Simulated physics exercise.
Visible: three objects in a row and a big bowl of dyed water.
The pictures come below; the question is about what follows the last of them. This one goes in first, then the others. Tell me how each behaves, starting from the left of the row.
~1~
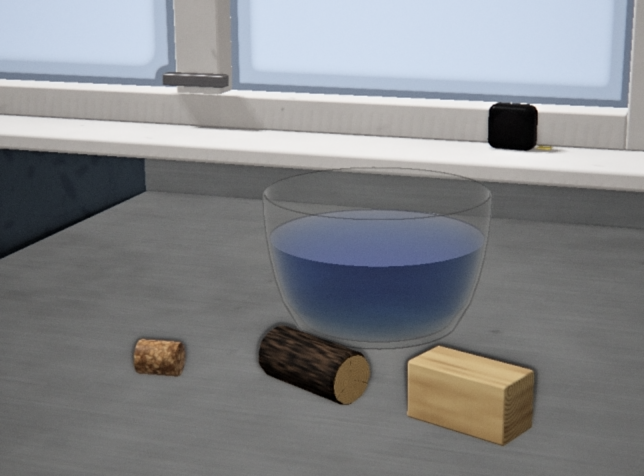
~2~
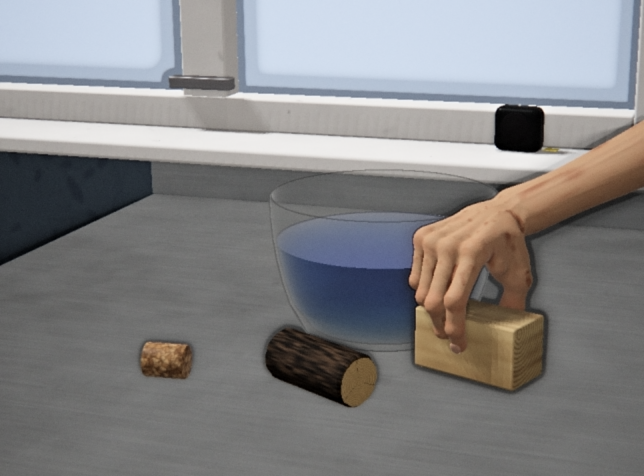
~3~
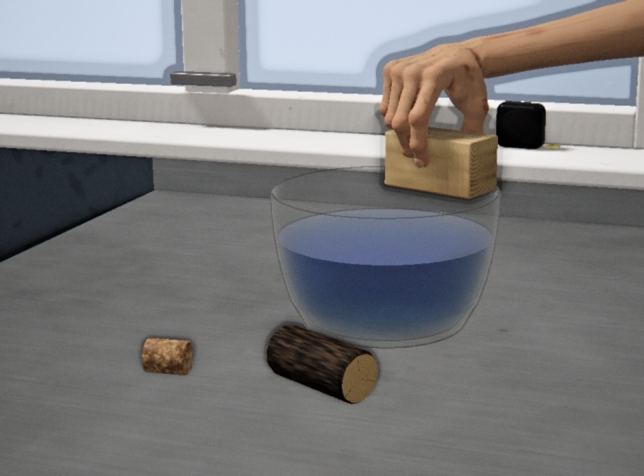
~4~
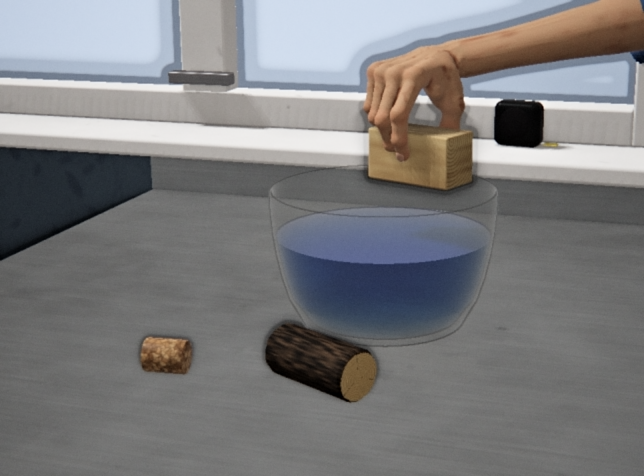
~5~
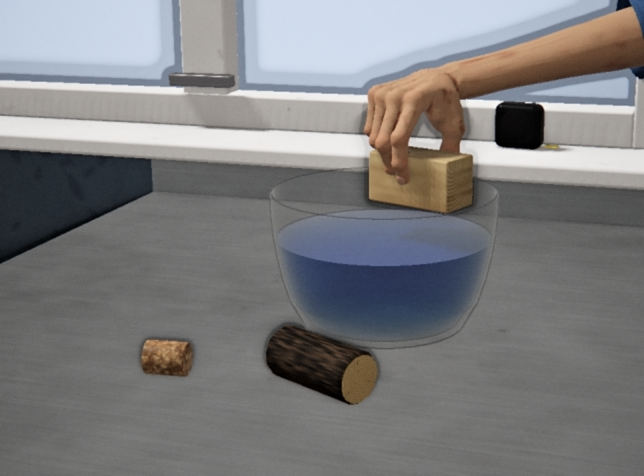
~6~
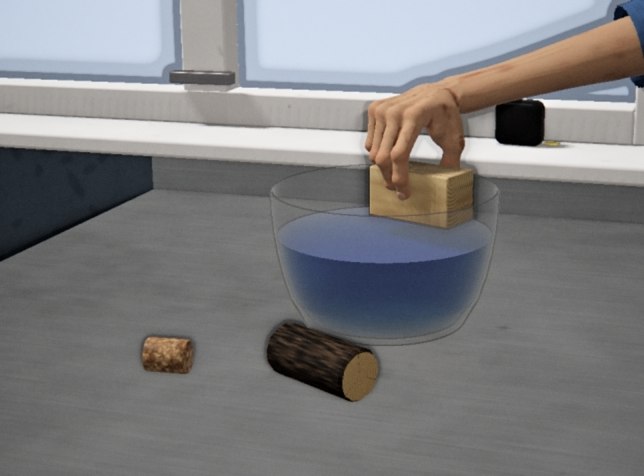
Note: Left one is buoyant, middle one is buoyant, right one is buoyant.
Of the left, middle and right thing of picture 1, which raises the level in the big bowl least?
Answer: The body at the left end.
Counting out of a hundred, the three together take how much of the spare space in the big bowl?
About 14 percent.
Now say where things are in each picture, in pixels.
In the first picture, the row from the left; cork (160, 357); piece of branch (313, 364); wooden block (470, 394).
In the second picture, a hand picks up the wooden block; wooden block (478, 341); piece of branch (320, 367).
In the third picture, it is carried over; wooden block (441, 161); cork (168, 356).
In the fourth picture, it is above the big bowl; wooden block (420, 155); piece of branch (320, 362).
In the fifth picture, it comes down; wooden block (421, 178); cork (168, 358).
In the sixth picture, it is just over the surface; cork (168, 355); piece of branch (321, 361); wooden block (421, 193).
A moment on, the wooden block stays afloat.
Further on, the piece of branch stays afloat.
When it is over, the cork stays afloat; afloat, cork, piece of branch and wooden block.
